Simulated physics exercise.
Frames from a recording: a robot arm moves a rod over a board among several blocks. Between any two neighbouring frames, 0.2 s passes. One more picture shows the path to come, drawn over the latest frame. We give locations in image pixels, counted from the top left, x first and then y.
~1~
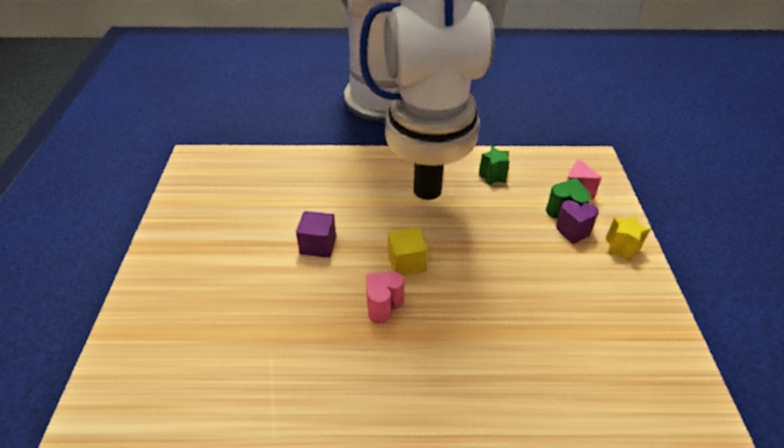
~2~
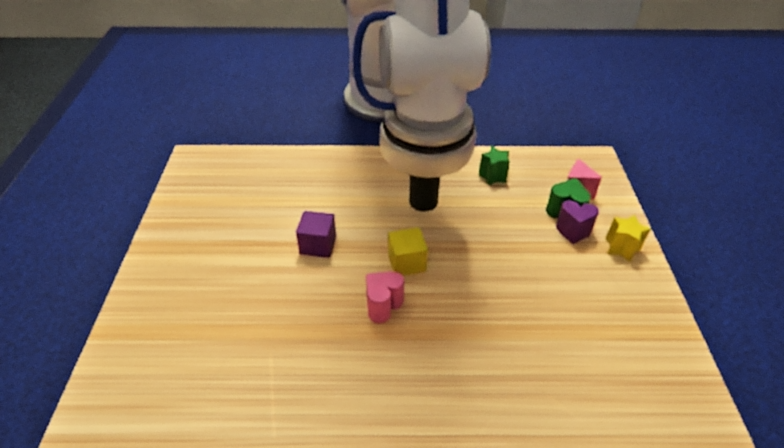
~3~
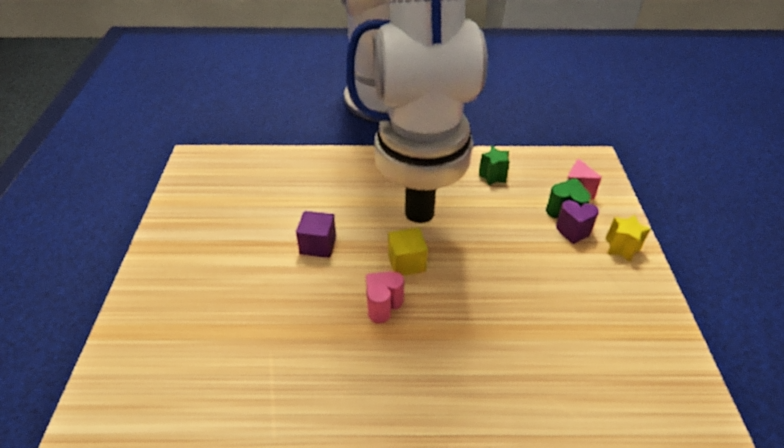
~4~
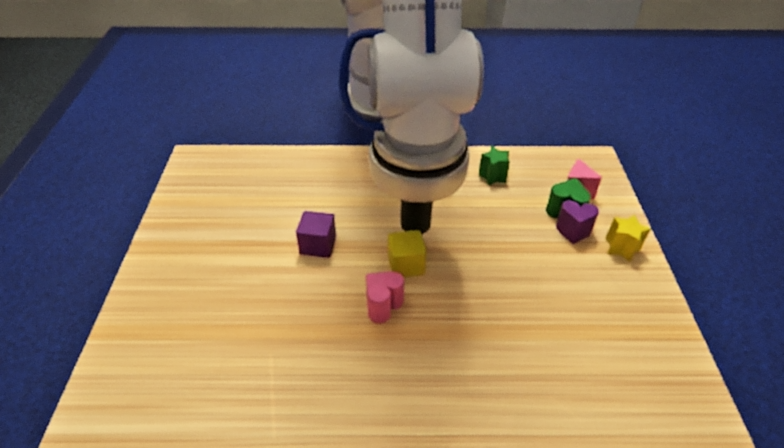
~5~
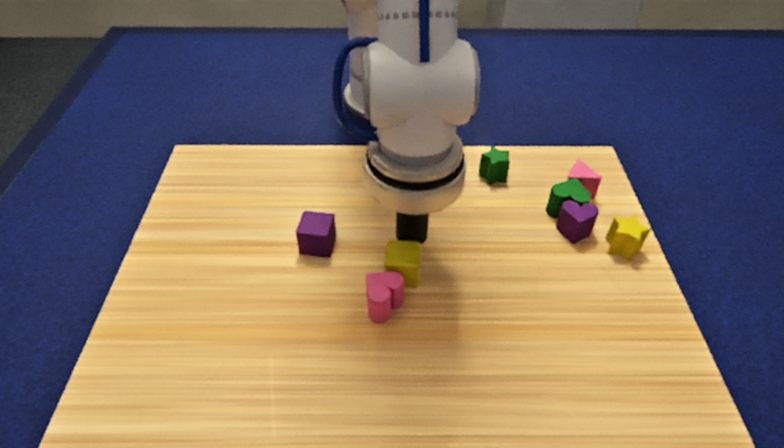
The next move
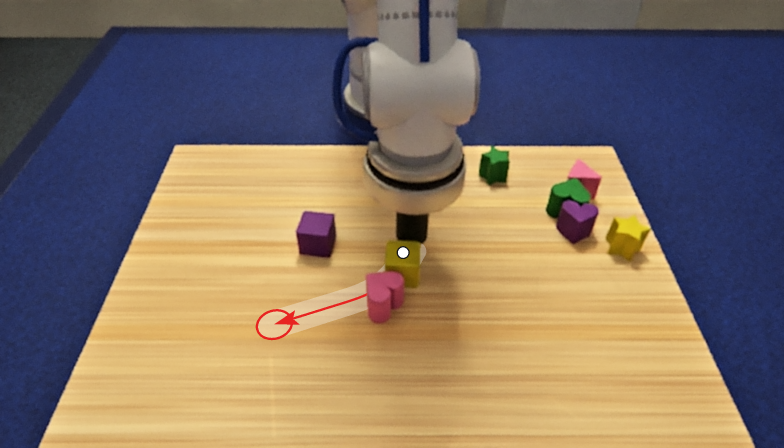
The clip opens with a white robot arm holding a dark rod above a wooden board scattered with colourful blocks, behind a yellow cube and a pink heart. The rod moves toward the viewer and slightly left until it meets the yellow cube, then pushes it a short way toward the pink heart.
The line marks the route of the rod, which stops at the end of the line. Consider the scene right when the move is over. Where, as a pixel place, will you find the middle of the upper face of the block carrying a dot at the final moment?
The point I'd pick in the picture is (362, 305).
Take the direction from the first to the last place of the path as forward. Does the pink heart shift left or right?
Its shift is leftward.
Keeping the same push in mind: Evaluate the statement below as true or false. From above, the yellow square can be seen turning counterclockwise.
My answer: True.
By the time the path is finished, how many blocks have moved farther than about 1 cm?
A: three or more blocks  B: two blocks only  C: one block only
I choose B.
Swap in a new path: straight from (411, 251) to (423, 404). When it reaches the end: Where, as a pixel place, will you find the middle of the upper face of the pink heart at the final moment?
Its top middle is near (344, 330).
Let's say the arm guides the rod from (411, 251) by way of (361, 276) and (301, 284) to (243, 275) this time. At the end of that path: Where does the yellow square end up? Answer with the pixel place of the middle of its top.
It is going to be at (383, 274).
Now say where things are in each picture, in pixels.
Lower end of the rod at (427, 191), tops of blocks, purple square at (315, 223), pink heart at (383, 284), yellow square at (408, 240), in the first frame.
Rod at (424, 202), blocks as before, in the second frame.
Rod at (420, 213), blocks as before, in the third frame.
Rod at (416, 224), yellow square at (407, 243), in the fourth frame.
Rod at (412, 236), purple square at (315, 223), pink heart at (383, 284), yellow square at (403, 253), in the fifth frame.
The drawn path runs from (411, 251) through (383, 285) and (332, 307) to (274, 324); the dot is on the yellow square.
The first path, step by step. One third of the way, rod at (381, 271); pink heart at (359, 323); yellow square at (375, 293).
Two thirds of the way, rod at (328, 292); pink heart at (353, 340); yellow square at (362, 305), turned 25° anticlockwise.
At the end, rod at (271, 309); purple square not moved; pink heart at (353, 340); yellow square at (362, 305), turned 25° anticlockwise.
